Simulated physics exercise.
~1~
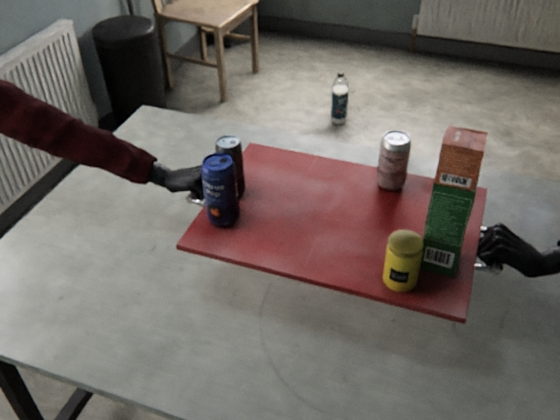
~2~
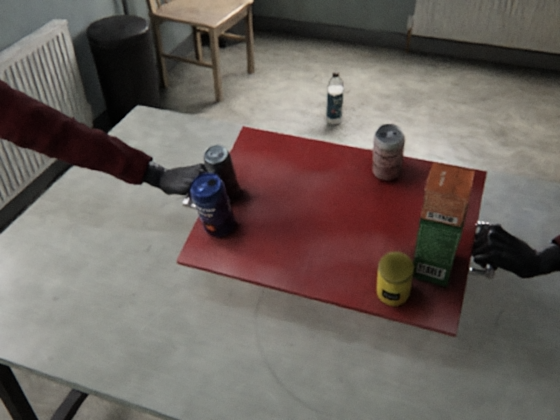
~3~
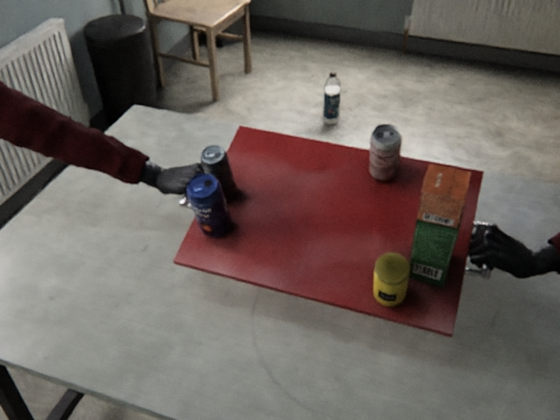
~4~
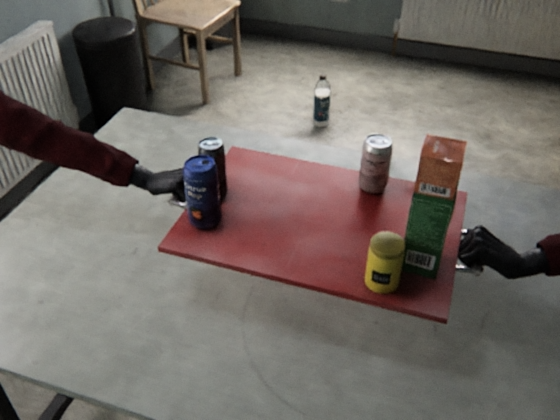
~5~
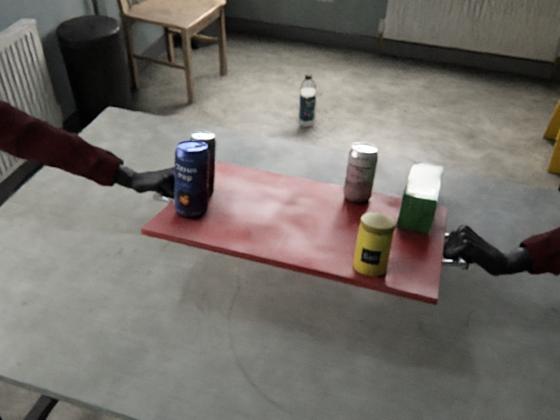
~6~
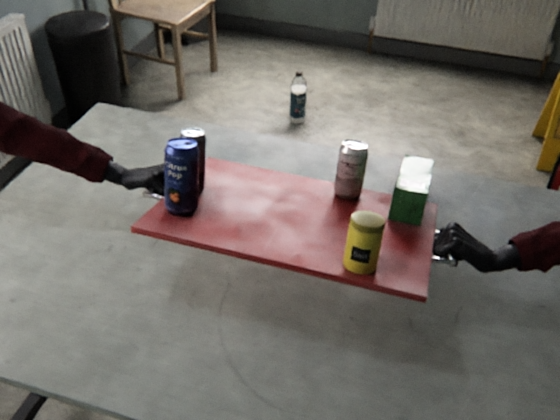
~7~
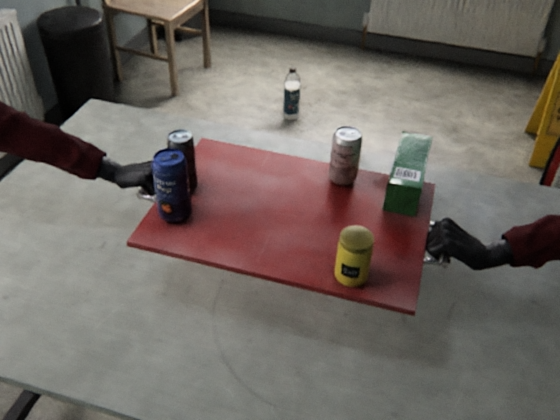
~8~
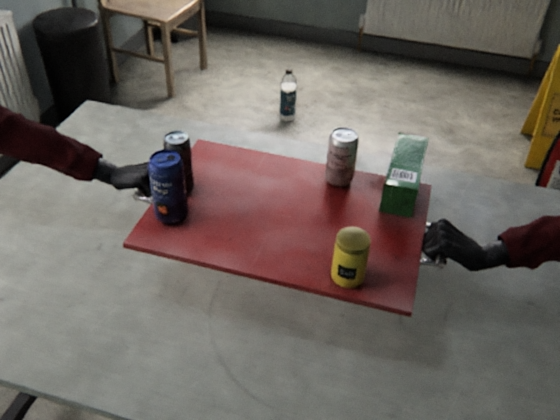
Over a grey table, gloved hands tilting a red board towards then away, orange packet falling off, green carton left toppled.
